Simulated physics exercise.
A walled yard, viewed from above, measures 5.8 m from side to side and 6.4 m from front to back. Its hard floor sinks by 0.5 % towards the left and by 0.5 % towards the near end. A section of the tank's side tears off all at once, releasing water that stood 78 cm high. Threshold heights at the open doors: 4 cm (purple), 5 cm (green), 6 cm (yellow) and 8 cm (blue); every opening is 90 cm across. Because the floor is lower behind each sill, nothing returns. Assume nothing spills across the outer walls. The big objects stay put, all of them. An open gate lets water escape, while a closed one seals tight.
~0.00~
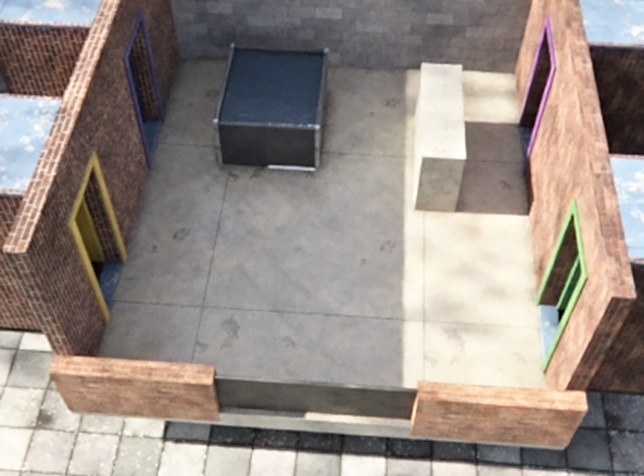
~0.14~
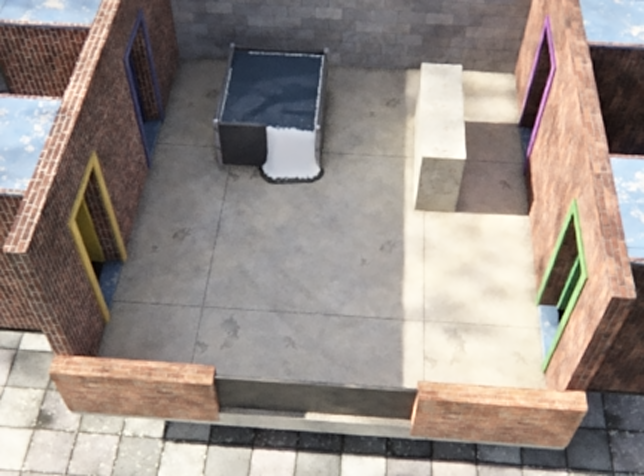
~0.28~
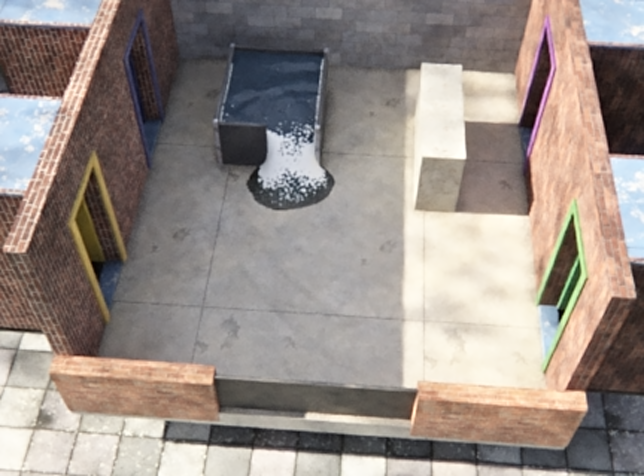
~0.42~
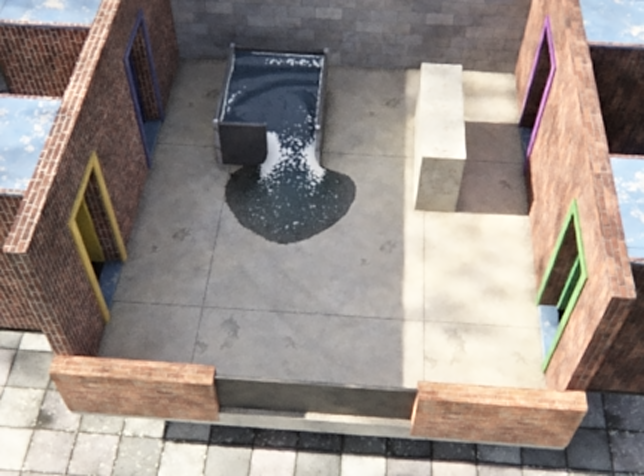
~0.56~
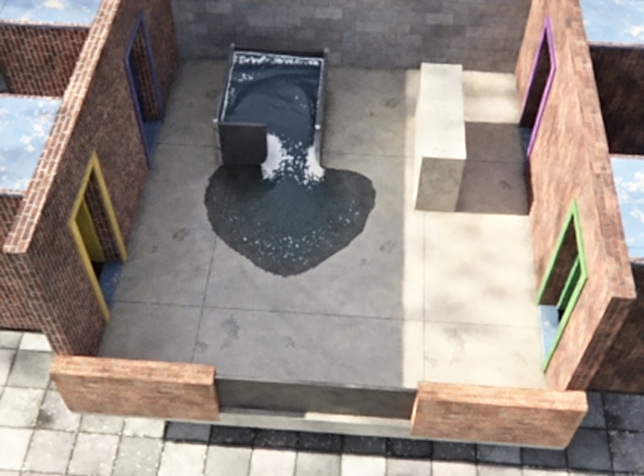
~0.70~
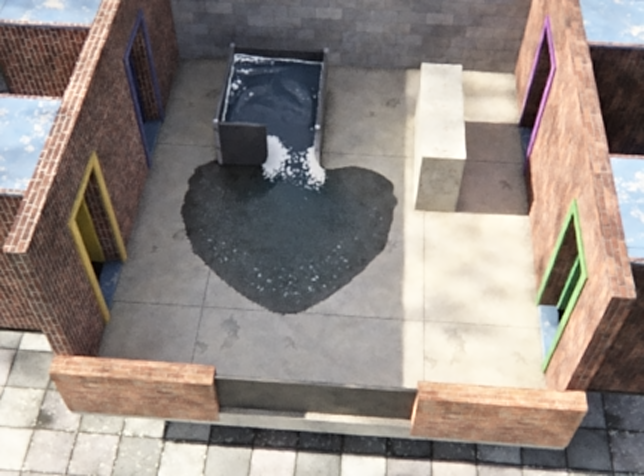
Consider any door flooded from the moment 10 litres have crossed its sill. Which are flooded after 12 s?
Outcome: At the purple door the inflow will remain within the limit, at the green door the inflow will break the limit, at the yellow door the inflow will break the limit, at the blue door the inflow will remain within the limit.
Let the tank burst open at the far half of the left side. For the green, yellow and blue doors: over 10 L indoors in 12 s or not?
So green ends up past the limit, yellow short of it, blue past the limit.
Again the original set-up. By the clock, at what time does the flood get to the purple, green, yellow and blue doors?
The front reaches purple at 5.5 s, green at 2.2 s, yellow at 1.4 s, blue at 5.5 s.
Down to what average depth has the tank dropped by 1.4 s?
Mean depth: About 48 cm.
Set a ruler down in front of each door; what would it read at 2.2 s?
Readings (cm): Purple = 0; green = 6; yellow = 9; blue = 0.
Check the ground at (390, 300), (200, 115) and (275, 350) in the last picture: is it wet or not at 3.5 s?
Point 1: Reached; point 2: Unreached; point 3: Reached.
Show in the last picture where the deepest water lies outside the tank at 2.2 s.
Roughly pixel (90, 386).
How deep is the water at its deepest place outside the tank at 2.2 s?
I'd put it at close to 38 cm.
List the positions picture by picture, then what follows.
The tank at (273, 89) is whole and still, 78 cm deep, in the first frame.
The front is at (321, 171), 0.5 m from the gap at (292, 153); 0.2 m2 of floor is under water; 78 cm left at the back of the tank, in the second frame.
The front is at (273, 204), 0.8 m from the gap at (292, 154); 0.7 m2 of floor is under water; 78 cm left at the back of the tank, in the third frame.
Water pours out at (292, 155) and has run 1.4 m, to (297, 237); typically 7 cm deep outside, 72 cm at the tank's back, in the fourth frame.
Water pours out at (292, 155) and has run 2.0 m, to (289, 271); typically 5 cm deep outside, 66 cm at the tank's back, in the fifth frame.
The front is at (293, 307), 2.6 m from the gap at (292, 154); 5.4 m2 of floor is under water; 68 cm left at the back of the tank, in the sixth frame.
After 1.4 s water covers 45 % of the floor and is deepest (33 cm) near (301, 176); purple door not reached, green door not reached, yellow door 2 cm at the sill, 0 L in, blue door not reached.
After 2.2 s water covers 55 % of the floor and is deepest (38 cm) near (90, 386); purple door not reached, green door 6 cm at the sill, 0 L in, yellow door 9 cm at the sill, 0 L in, blue door not reached.
After 3.5 s water covers 55 % of the floor and is deepest (20 cm) near (548, 418); purple door not reached, green door 13 cm at the sill, 13 L in, yellow door 10 cm at the sill, 5 L in, blue door not reached.
After 7.0 s water covers 80 % of the floor and is deepest (12 cm) near (287, 400); purple door 3 cm at the sill, 0 L in, green door 9 cm at the sill, 58 L in, yellow door 8 cm at the sill, 35 L in, blue door 4 cm at the sill, 0 L in.
After 12.0 s water covers 100 % of the floor and is deepest (10 cm) near (90, 386); purple door 4 cm at the sill, 1 L in, green door 5 cm at the sill, 75 L in, yellow door 6 cm at the sill, 37 L in, blue door 6 cm at the sill, 0 L in.
